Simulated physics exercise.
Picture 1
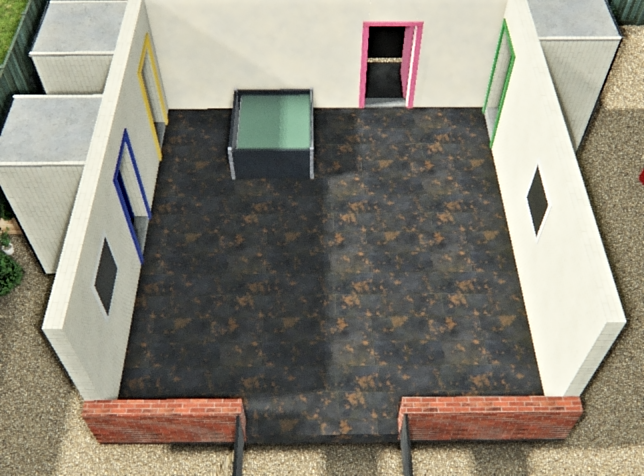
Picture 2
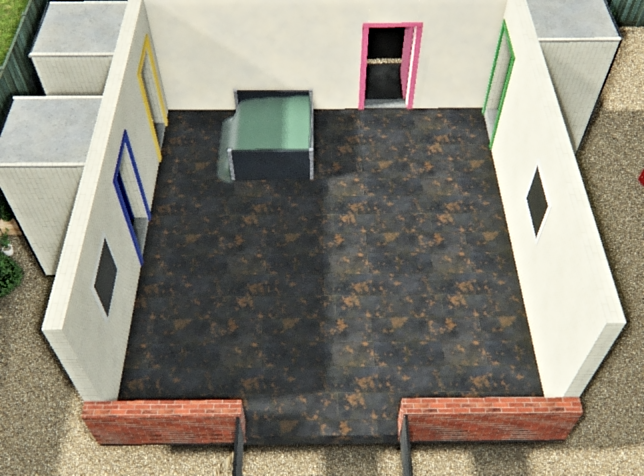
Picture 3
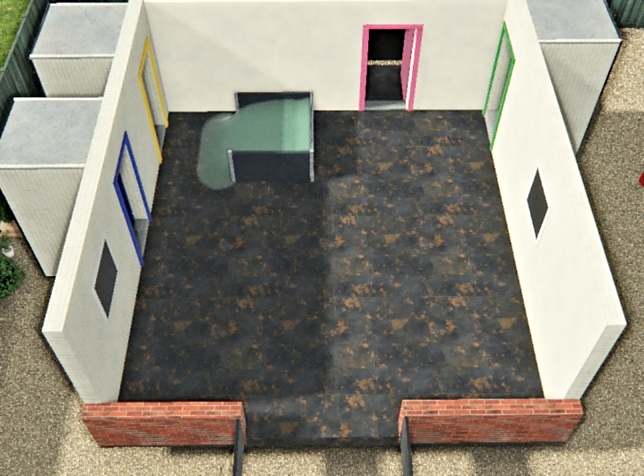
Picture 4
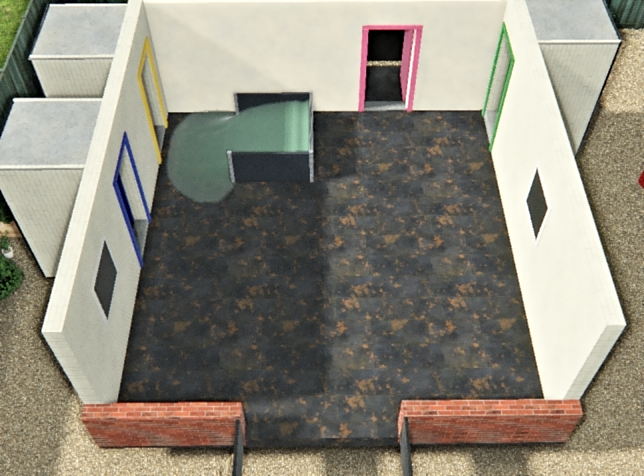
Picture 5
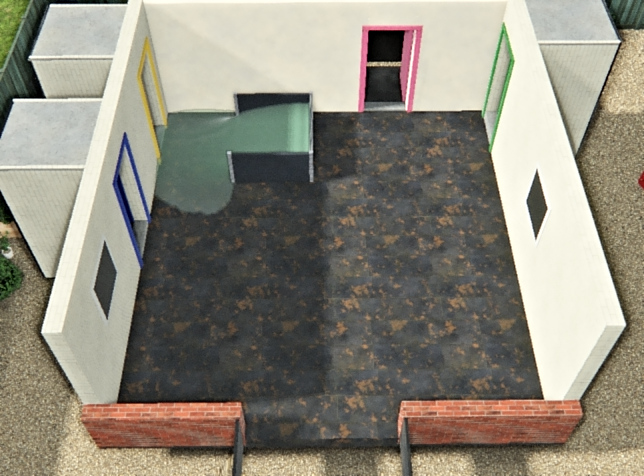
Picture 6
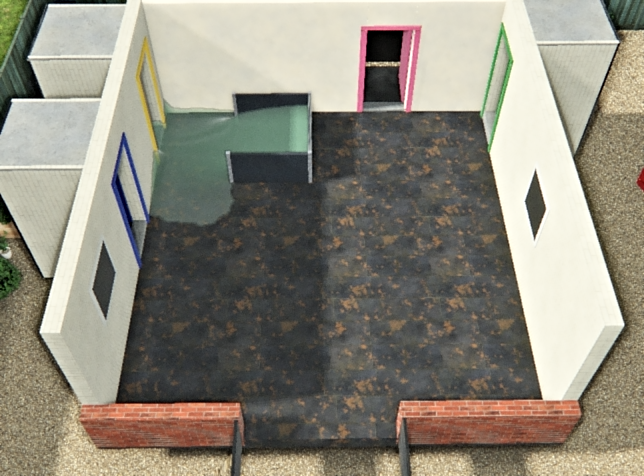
A walled back court had a tank of still, greenish water near its back wall, then the tank's left side opened and water poured out, spreading across the dark floor toward the yellow and blue doorways.
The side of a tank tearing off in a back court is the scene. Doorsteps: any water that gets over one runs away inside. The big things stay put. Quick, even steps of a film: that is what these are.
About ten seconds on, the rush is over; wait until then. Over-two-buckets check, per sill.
Green door: Within two, yellow door: Over, pink door: Within two, blue door: Within two.
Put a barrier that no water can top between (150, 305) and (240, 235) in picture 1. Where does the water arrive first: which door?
The one in yellow.
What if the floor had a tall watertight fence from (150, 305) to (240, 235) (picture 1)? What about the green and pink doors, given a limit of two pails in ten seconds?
My reading: The green door stays under, the pink door lets less in.
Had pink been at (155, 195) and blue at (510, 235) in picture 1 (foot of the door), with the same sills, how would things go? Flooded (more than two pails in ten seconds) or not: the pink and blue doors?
Note: Pink beats the limit, blue does not reach the limit.
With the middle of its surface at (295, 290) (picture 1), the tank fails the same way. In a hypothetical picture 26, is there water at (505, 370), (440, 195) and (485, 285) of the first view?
Readings in order: No flood; no flood; no flood.
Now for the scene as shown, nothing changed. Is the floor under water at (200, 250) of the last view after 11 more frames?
Looking there, it would be swamped.
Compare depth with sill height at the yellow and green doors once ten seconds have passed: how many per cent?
Roughly 70 and 10 %.
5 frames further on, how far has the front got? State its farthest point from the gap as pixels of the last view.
The farthest wet spot is near (138, 278).
A moment on, water covers 10 % of the floor; the green door not reached, the yellow door far over two buckets in, the pink door not reached, the blue door wet at the sill, nothing in.
Next, water covers 20 % of the floor; the green door not reached, the yellow door far over two buckets in, the pink door not reached, the blue door wet at the sill, nothing in.
Then, water covers 35 % of the floor; the green door not reached, the yellow door far over two buckets in, the pink door not reached, the blue door wet at the sill, nothing in.
Later, water covers 50 % of the floor; the green door wet at the sill, nothing in, the yellow door far over two buckets in, the pink door wet at the sill, nothing in, the blue door wet at the sill, nothing in.
In the end, water covers 60 % of the floor; the green door wet at the sill, nothing in, the yellow door far over two buckets in, the pink door wet at the sill, nothing in, the blue door wet at the sill, nothing in.
